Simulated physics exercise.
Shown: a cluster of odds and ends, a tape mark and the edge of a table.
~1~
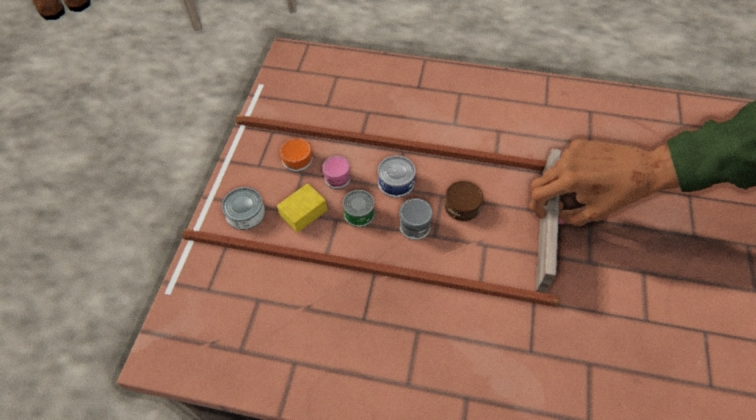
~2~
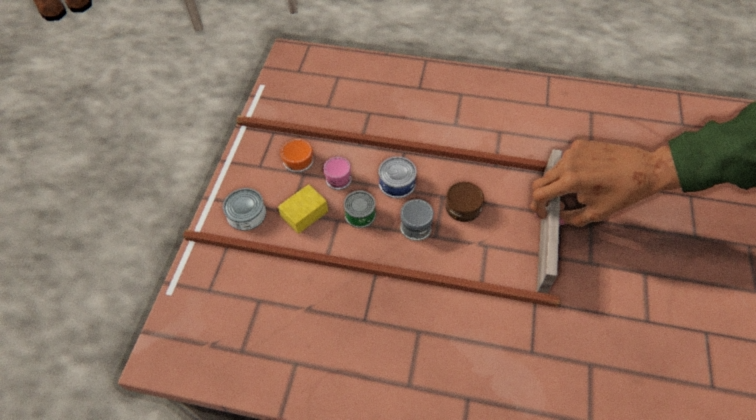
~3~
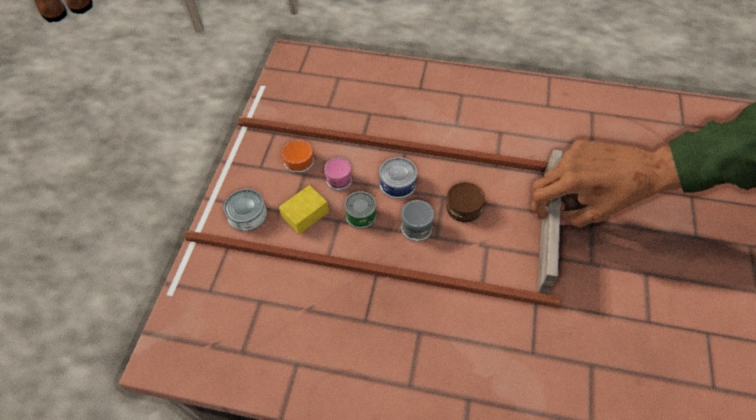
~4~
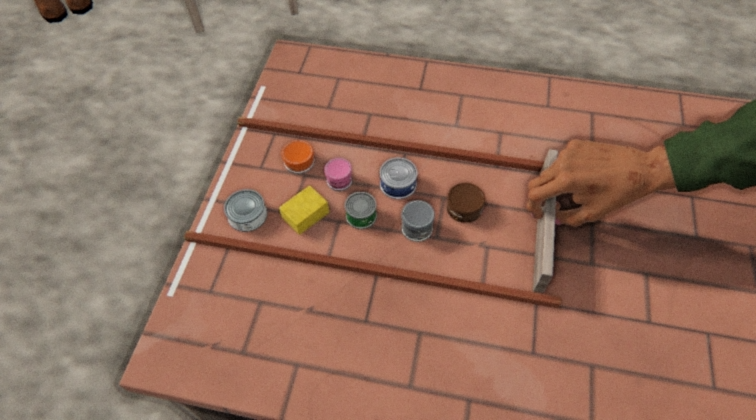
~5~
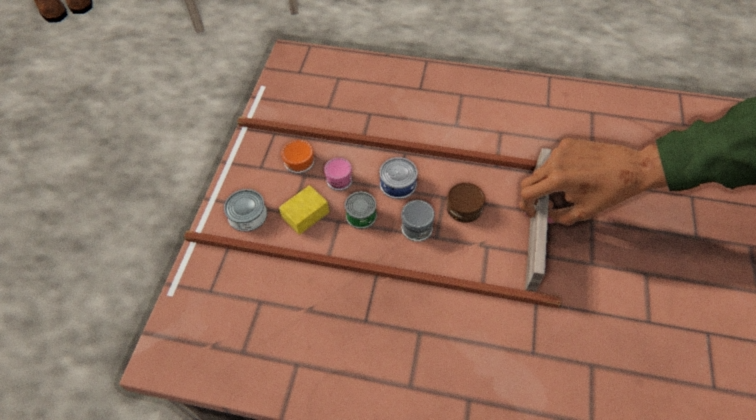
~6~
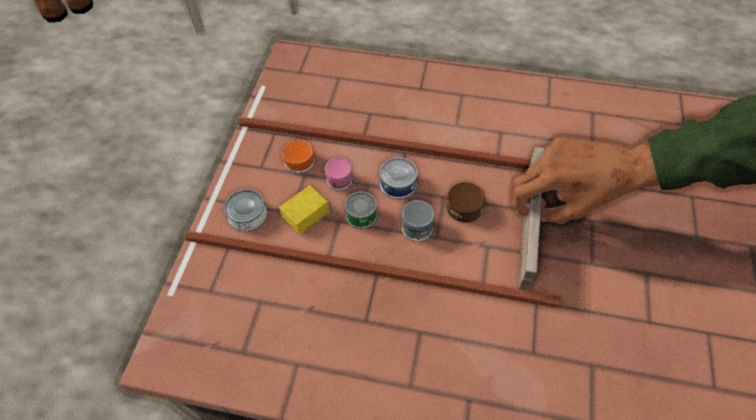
A hand in a green sleeve held a pale board upright on a brick-patterned table, then slid it slightly left toward the brown tub, while the small pots, tins and yellow block stayed practically still.
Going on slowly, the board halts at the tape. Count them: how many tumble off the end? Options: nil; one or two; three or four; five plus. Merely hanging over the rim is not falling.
Five plus.
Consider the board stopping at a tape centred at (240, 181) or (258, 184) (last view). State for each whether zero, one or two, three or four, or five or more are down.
For the first tape it's five or over, and for the second it's one to two.
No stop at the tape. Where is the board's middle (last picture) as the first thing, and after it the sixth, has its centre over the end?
First around (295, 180), then around (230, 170).
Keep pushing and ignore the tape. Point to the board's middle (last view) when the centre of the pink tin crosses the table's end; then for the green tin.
The middle is at (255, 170) when it's the pink tin, and at (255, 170) when it's the green tin.
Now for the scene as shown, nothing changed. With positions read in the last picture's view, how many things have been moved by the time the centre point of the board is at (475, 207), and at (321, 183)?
The first number is 1, the next one 8.
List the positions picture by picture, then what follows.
The first frame shows white pot (244, 208); orange tin (296, 155); yellow block (303, 208); board (549, 219); tape (220, 176).
The second frame shows orange tin (297, 156); green tin (360, 209).
The third frame shows yellow block (304, 210); board (551, 220).
The fourth frame shows white pot (246, 211); brown tub (465, 203).
The fifth frame shows orange tin (298, 156); blue pot (398, 178).
The sixth frame shows white pot (246, 210); orange tin (299, 156); yellow block (305, 210); board (531, 217); tape (223, 178).
A little later, none off yet; white pot at rest near (246, 210); orange tin at rest near (299, 156); yellow block at rest near (305, 210).
Next, none off yet; white pot shifted about its own width near (221, 218); orange tin shifted about its own width near (273, 141); yellow block shifted about its own width near (256, 206).
When it is over, the number that fall off is five or more; down, brown tub, grey pot, blue pot, green tin, pink tin, yellow block, orange tin and white pot.
